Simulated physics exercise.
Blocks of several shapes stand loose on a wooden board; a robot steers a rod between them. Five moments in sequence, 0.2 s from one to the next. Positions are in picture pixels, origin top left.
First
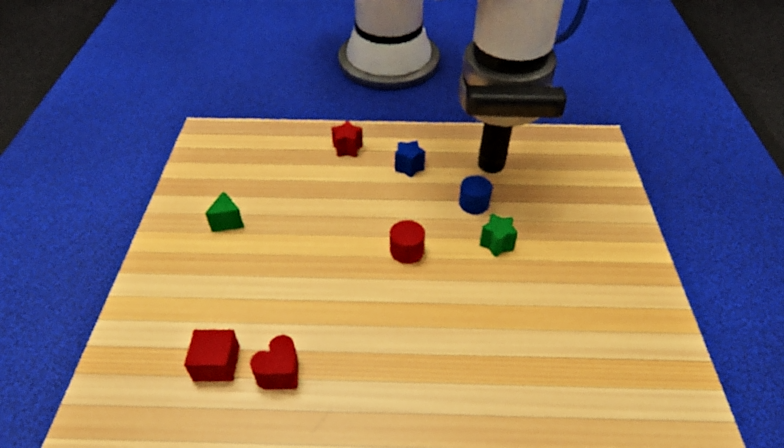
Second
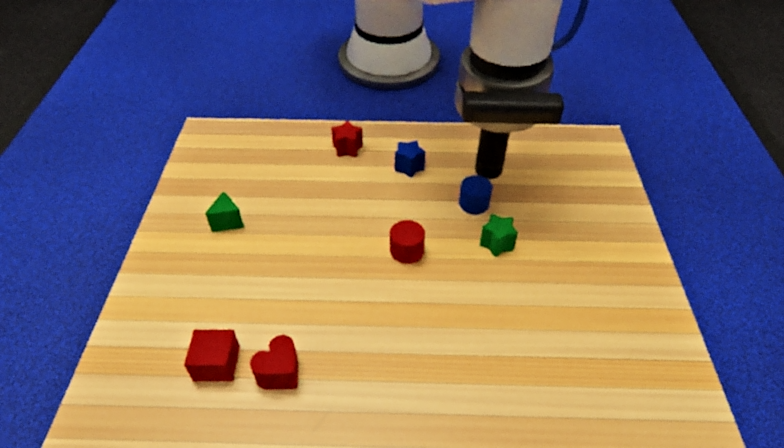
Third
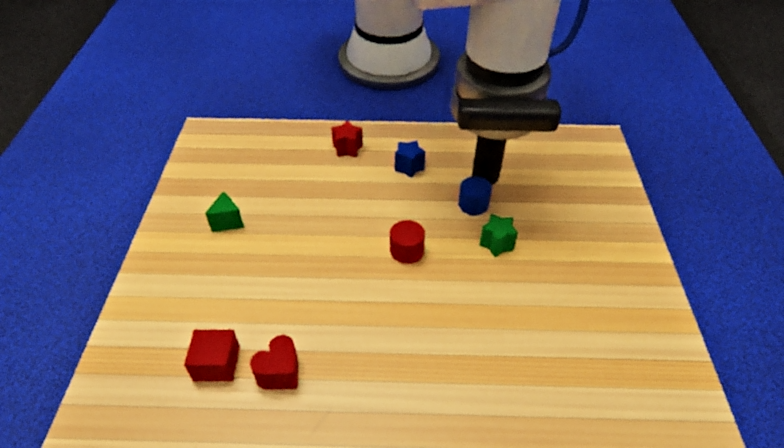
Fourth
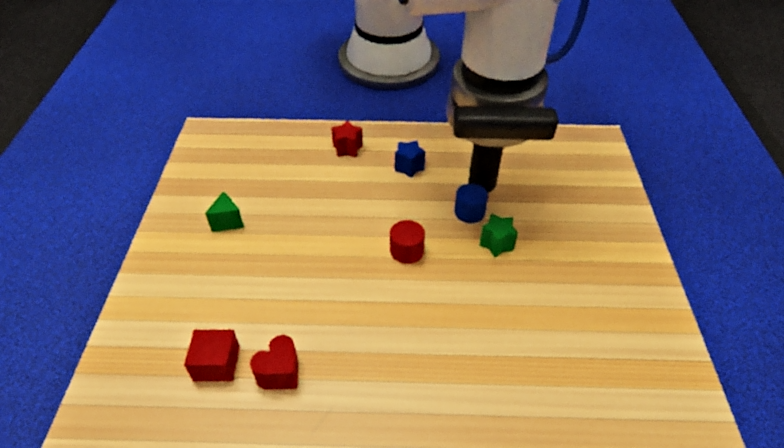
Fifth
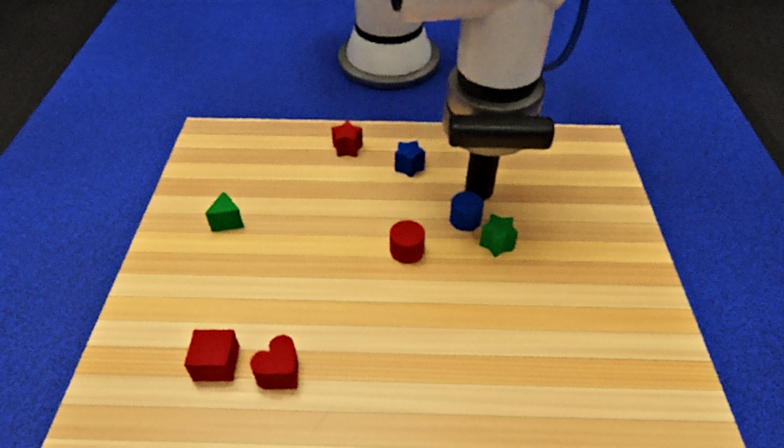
The video shows a robot arm lowering its dark rod toward a blue disc on a wooden board, then pushing the disc a short way down and slightly left, between a red disc and a green star block.
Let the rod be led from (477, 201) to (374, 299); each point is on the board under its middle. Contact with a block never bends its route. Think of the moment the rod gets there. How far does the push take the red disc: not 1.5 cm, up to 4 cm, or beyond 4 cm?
Goes over 4 cm.
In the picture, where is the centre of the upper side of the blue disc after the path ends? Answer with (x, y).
The middle of its upper face should be somewhere near (436, 266).
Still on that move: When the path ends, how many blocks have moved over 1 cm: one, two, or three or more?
Displaced: Two.
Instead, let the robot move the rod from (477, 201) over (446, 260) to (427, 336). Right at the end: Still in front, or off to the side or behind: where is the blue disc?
By then it is beside or behind the rod.
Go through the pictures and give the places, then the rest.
Tip of the rod at (491, 165), middles of tops, red disc at (408, 232), blue disc at (477, 185), green star block at (501, 225), in the first picture.
Rod at (488, 171), nothing pushed, in the second picture.
Rod at (485, 177), nothing pushed, in the third picture.
Rod at (482, 184), blue disc at (472, 194), in the fourth picture.
Rod at (479, 192), red disc at (408, 232), blue disc at (468, 202), green star block at (501, 225), in the fifth picture.
What follows on the original path. One third of the way, rod at (447, 222); blue disc at (446, 237).
Two thirds of the way, rod at (412, 255); red disc at (379, 244); blue disc at (437, 265).
At the end, rod at (374, 291); red disc at (363, 249); blue disc at (436, 266); green star block unmoved.
